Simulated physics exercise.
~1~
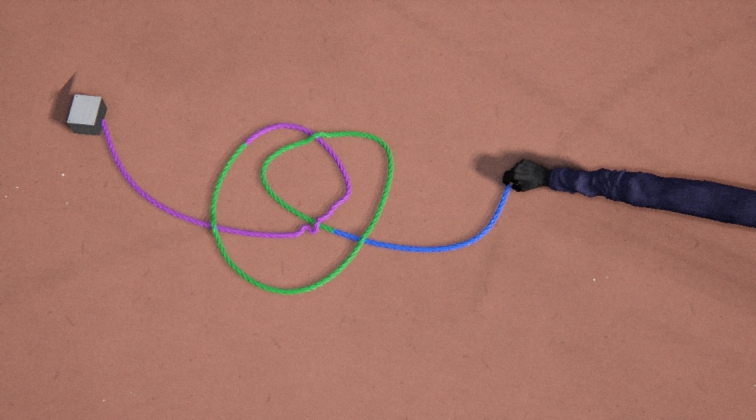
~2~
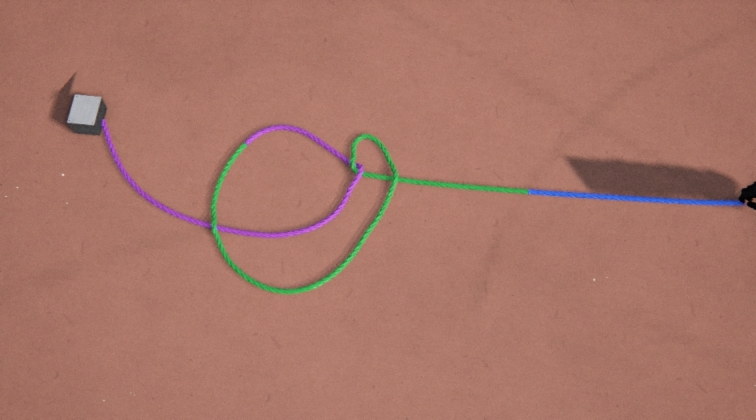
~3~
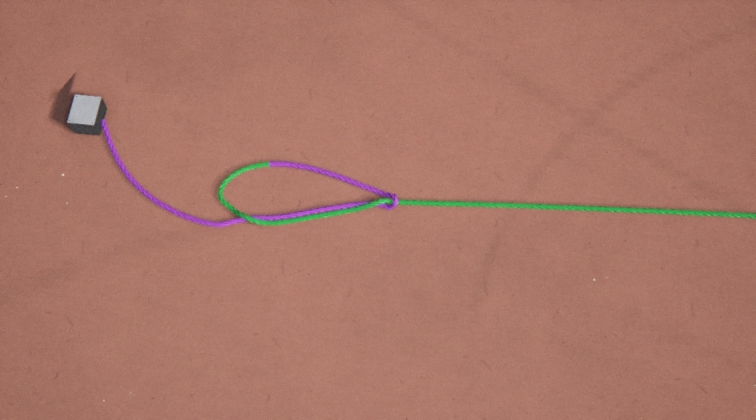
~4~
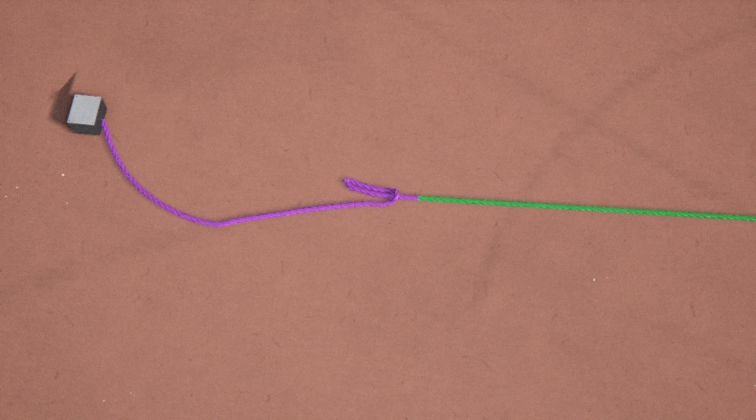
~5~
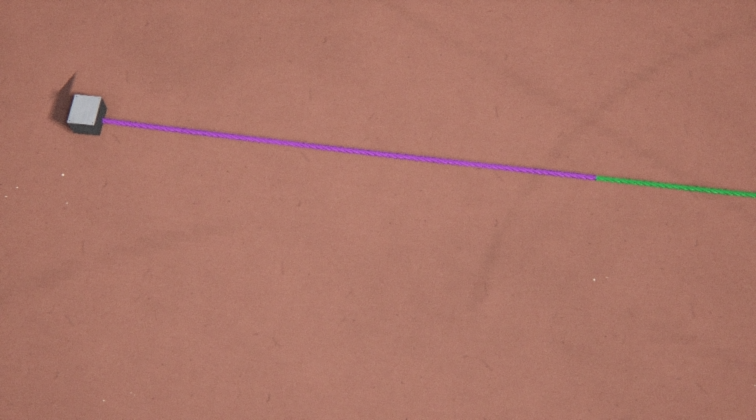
A looped rope of purple, green and blue, fixed to a small block at the left, was pulled to the right by a dark-sleeved arm; its loops shrank, slipped free without locking, and the rope ended up straight and taut.
